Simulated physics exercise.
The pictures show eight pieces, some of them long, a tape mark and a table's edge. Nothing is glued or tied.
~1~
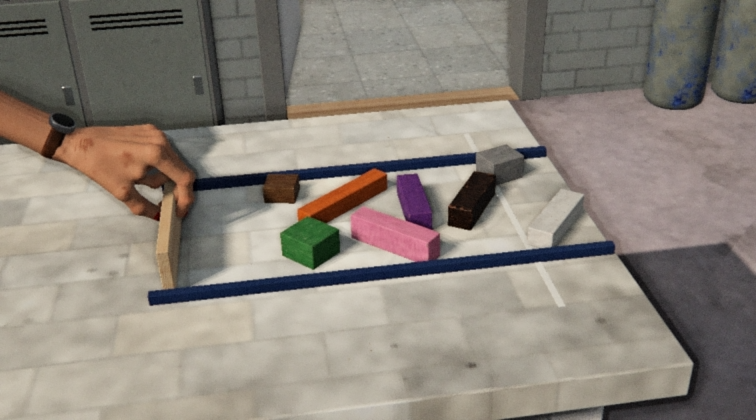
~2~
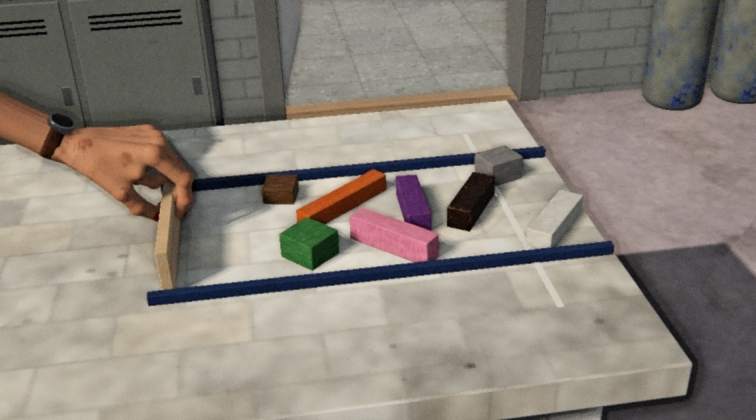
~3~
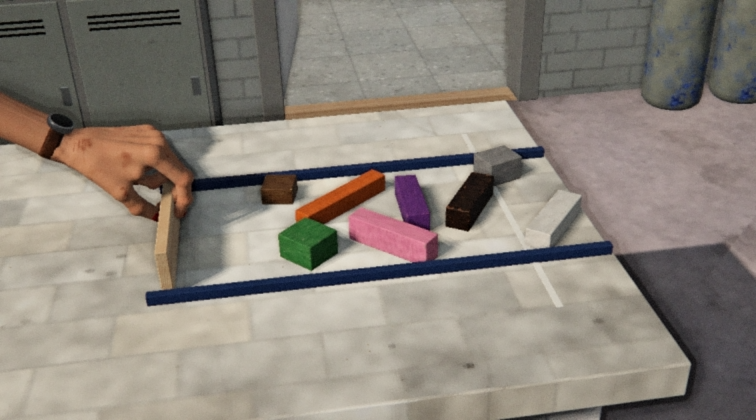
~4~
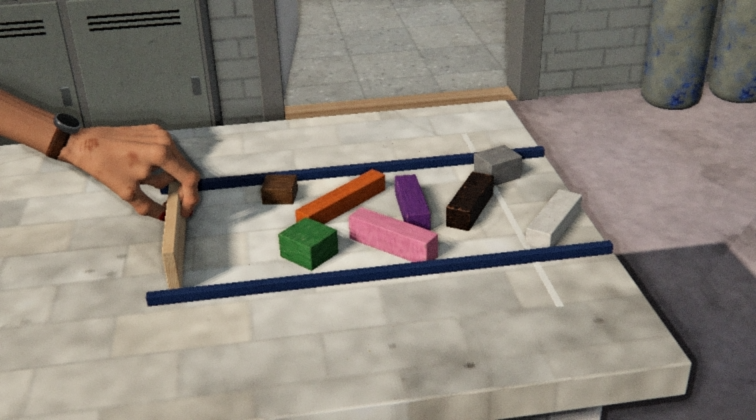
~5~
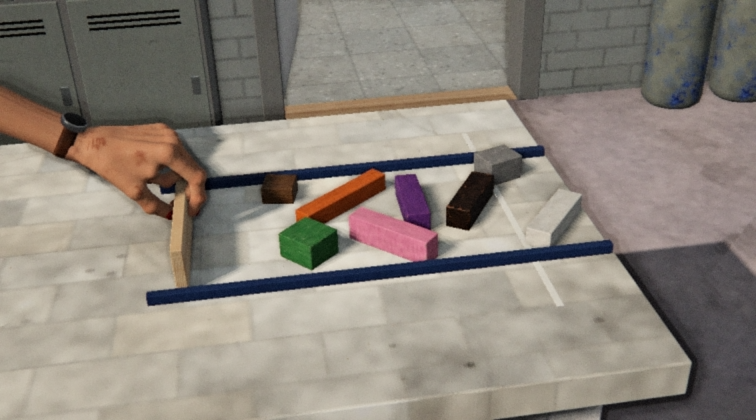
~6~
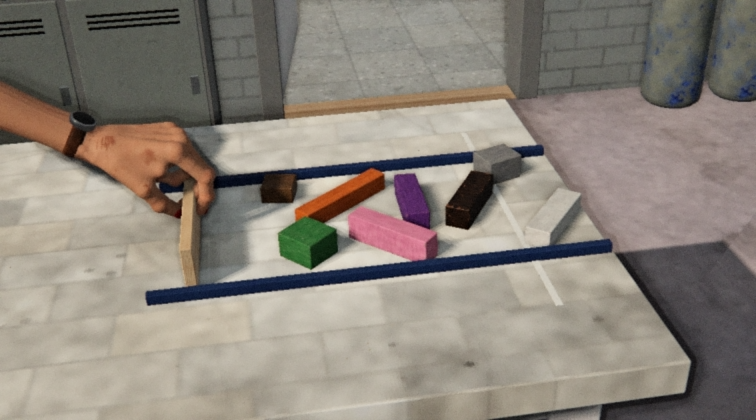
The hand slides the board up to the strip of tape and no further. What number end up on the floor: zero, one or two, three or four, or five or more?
Outcome: The number that fall off is three or four.
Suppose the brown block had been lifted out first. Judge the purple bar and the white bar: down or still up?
The purple bar does not fall, the white bar drops off.
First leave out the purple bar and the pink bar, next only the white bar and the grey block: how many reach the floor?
The counts: 0 and 1.
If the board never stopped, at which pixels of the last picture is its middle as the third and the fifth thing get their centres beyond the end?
About (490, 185), then (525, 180).
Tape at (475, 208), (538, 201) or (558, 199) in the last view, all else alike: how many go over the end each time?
Down on the floor: 0, 5 and 6.
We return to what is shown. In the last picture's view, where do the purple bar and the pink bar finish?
The purple bar stops around (565, 187); the pink bar around (568, 214).
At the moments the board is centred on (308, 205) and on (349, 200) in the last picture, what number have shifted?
At the one place 3, at the other 5.
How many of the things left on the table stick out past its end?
That would be 1.
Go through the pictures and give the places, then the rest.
The first frame shows white bar (556, 219); grey block (500, 165); black bar (472, 200); board (172, 219); tape (506, 206).
The second frame shows grey block (499, 166); green block (309, 244).
The third frame shows black bar (470, 201); pink bar (392, 236).
The fourth frame shows white bar (554, 219); brown block (280, 190).
The fifth frame shows grey block (498, 165); purple bar (412, 203).
The sixth frame shows white bar (554, 218); grey block (497, 164); black bar (470, 199); board (191, 217); tape (504, 205).
Early on, none off yet; white bar at rest near (554, 218); grey block at rest near (497, 164); black bar at rest near (470, 199).
A while later, none off yet; white bar at rest near (554, 218); grey block at rest near (497, 164); black bar travelled a little near (500, 195).
Finally, the number that fall off is three or four; lost, black bar, grey block and white bar.
